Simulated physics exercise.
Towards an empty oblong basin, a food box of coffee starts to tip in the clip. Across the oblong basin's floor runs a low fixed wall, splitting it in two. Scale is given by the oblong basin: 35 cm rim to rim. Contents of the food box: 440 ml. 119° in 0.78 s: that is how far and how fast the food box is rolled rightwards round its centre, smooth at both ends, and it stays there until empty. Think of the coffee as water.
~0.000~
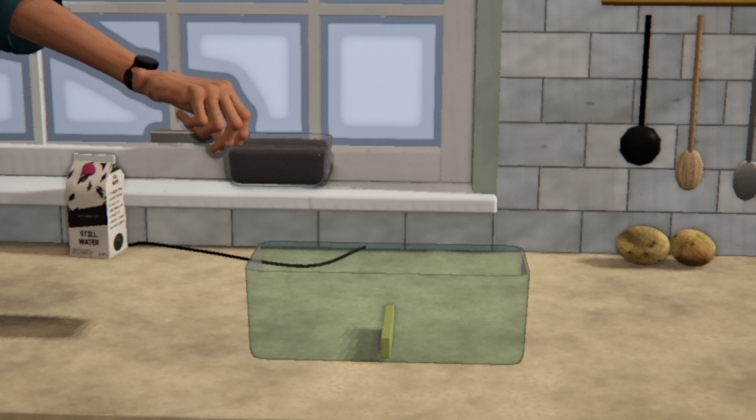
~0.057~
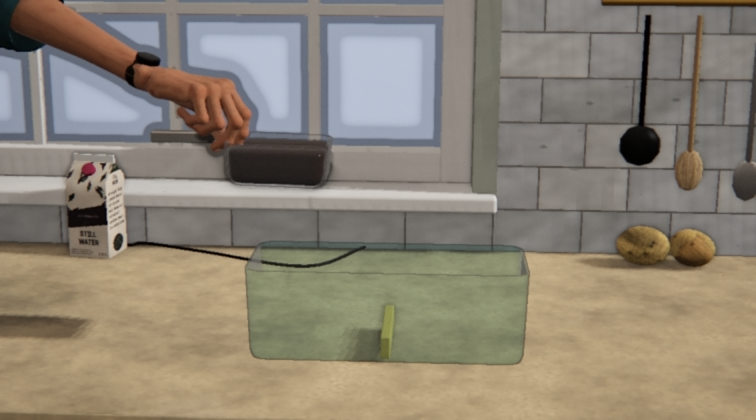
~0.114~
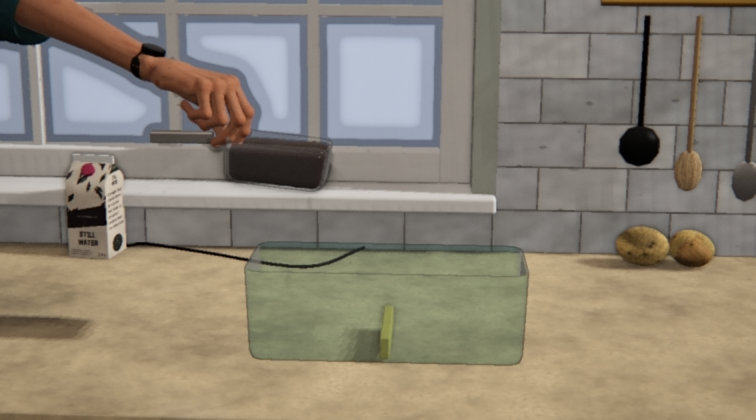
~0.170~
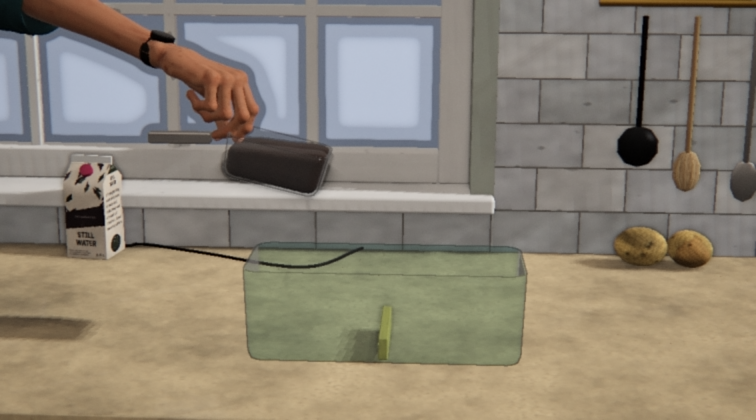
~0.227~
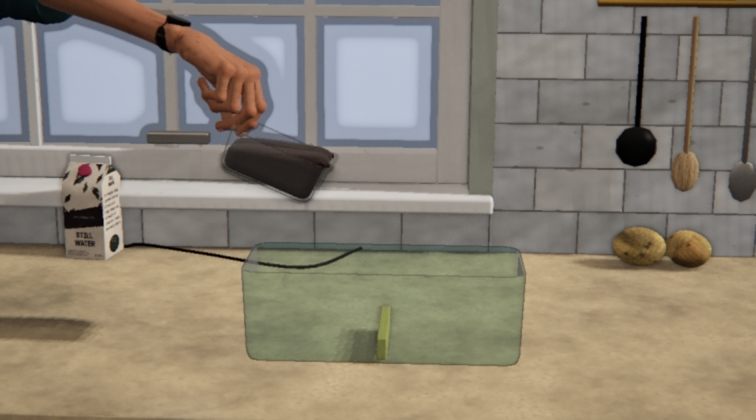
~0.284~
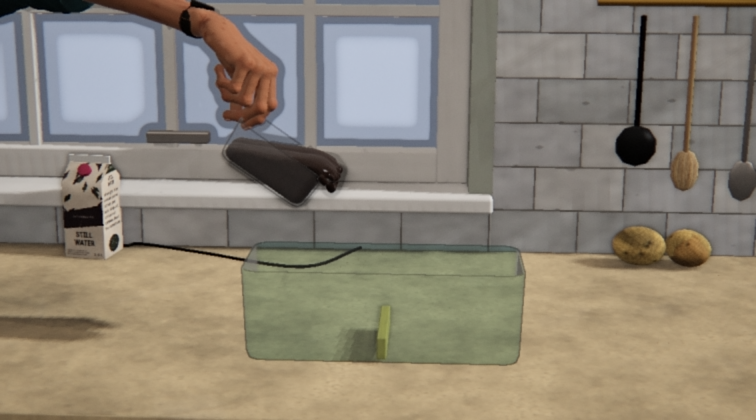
A kitchen worktop is seen from the front, slightly above, below a pale window and grey wall tiles. A clear box of dark brown coffee hangs over a green see-through basin with a yellow-green upright piece, between a carton with a black cable on the left and potatoes below hanging utensils. As a hand shifts right, the box tilts rightwards, slowly then faster, and coffee edges over its lip, the view barely shifting.
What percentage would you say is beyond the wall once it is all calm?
I would put it at about 30 per cent.
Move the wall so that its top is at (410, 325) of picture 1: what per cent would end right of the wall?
In that case, some 15 percent.
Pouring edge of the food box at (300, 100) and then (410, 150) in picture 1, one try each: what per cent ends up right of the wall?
15 in a hundred, followed by 80 in a hundred.
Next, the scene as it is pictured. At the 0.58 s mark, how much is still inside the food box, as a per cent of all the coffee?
Some 6 % of it is still there.
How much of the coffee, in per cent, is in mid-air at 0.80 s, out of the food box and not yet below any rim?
About 5 percent.
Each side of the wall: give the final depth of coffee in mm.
Around 14 mm deep on the left, around 6 mm deep on the right.
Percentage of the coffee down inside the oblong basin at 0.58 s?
About 72 per cent.
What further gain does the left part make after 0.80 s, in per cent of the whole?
It comes to near 1 per cent.
By 0.58 s the tilt is 101° and 6 per cent is still to pour, 49 is left of the wall and 24 right of it.
By 0.80 s the tilt is 119° and 0 per cent is still to pour, 65 is left of the wall and 29 right of it.
By 1.03 s the tilt is 119° and 0 per cent is still to pour, 66 is left of the wall and 30 right of it.
By 1.28 s the tilt is 119° and 0 per cent is still to pour, 66 is left of the wall and 30 right of it.
At rest 66 per cent lies left of the wall, 30 right of it and 3 outside.
